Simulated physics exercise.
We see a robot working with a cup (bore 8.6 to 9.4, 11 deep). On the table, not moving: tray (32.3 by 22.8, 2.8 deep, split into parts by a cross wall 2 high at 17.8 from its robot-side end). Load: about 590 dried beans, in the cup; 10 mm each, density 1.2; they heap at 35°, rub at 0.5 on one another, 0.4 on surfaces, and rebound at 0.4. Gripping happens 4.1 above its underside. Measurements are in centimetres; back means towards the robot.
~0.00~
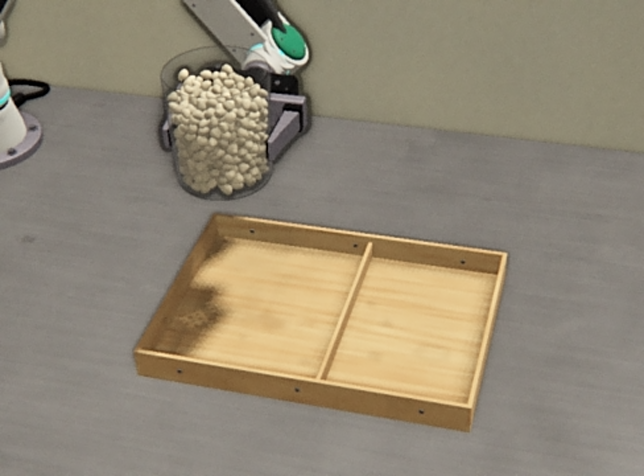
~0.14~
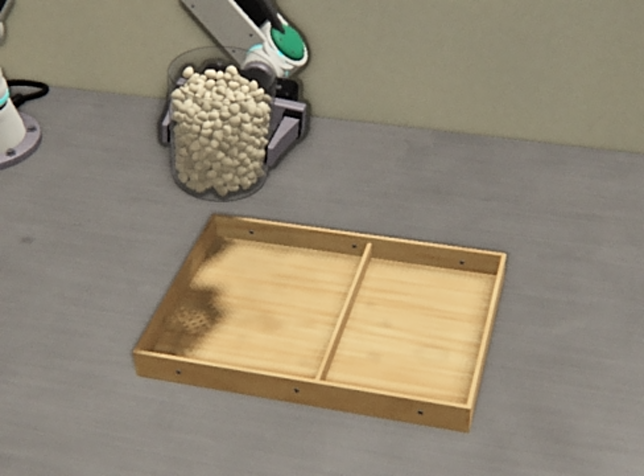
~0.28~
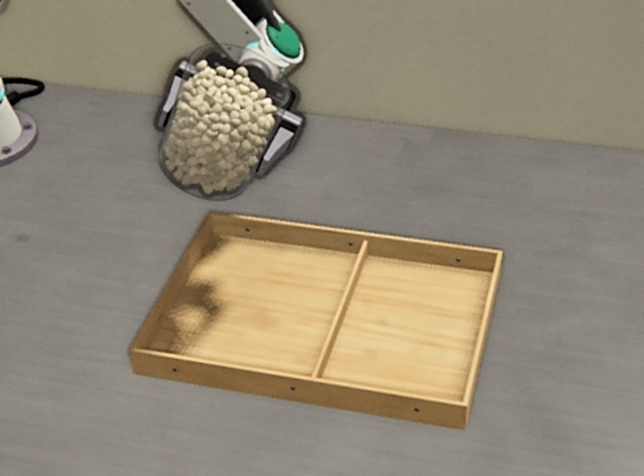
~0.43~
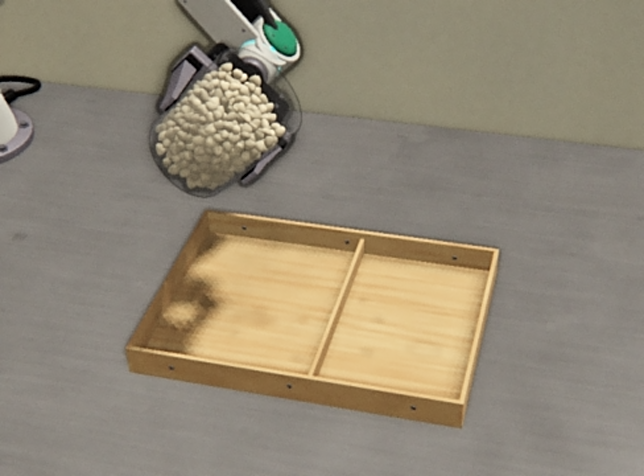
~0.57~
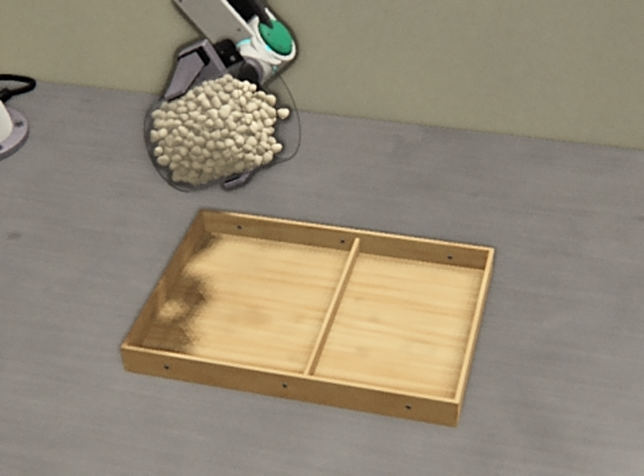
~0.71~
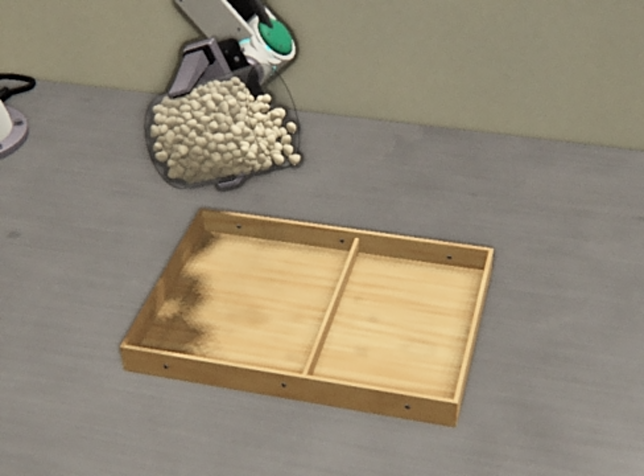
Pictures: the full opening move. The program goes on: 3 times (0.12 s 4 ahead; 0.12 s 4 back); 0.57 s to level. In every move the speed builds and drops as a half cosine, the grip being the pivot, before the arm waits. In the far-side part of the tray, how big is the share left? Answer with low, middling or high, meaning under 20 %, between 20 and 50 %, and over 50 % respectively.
Middling.
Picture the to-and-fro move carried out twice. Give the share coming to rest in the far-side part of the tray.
Expected share: About 25 %.
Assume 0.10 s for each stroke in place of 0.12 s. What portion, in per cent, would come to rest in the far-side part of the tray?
Estimate for that case: 40 %.
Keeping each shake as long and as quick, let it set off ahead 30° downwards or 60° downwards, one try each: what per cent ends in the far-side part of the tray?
Estimates, in order: 15 % then 5 %.
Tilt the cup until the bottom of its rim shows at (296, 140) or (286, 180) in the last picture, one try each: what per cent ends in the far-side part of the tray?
Near 10 and 65 in a hundred.
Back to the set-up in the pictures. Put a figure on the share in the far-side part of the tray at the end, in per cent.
Estimate: Roughly 30 %.
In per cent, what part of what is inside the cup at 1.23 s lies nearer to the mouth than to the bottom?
40 %.
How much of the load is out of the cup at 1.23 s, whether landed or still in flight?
Share gone: Around 30 %.
By 1.23 s, tilted 67° forward, highest piece 23 above the table; 415 in the cup, 85 in the far-side part, 18 in the robot-side part, 70 in flight or on a rim.
By 1.74 s, tilted 29° forward, highest piece 26 above the table; 364 in the cup, 170 in the far-side part, 53 in the robot-side part, 1 on the table or floor.
By 2.20 s, level, highest piece 26 above the table; 364 in the cup, 170 in the far-side part, 53 in the robot-side part, 1 on the table or floor.
By 3.25 s, level, highest piece 26 above the table; 364 in the cup, 170 in the far-side part, 53 in the robot-side part, 1 on the table or floor.
Final count, 364 in the cup, 170 in the far-side part, 53 in the robot-side part, 1 on the table or floor. That is 29 % in the far-side part of the tray.
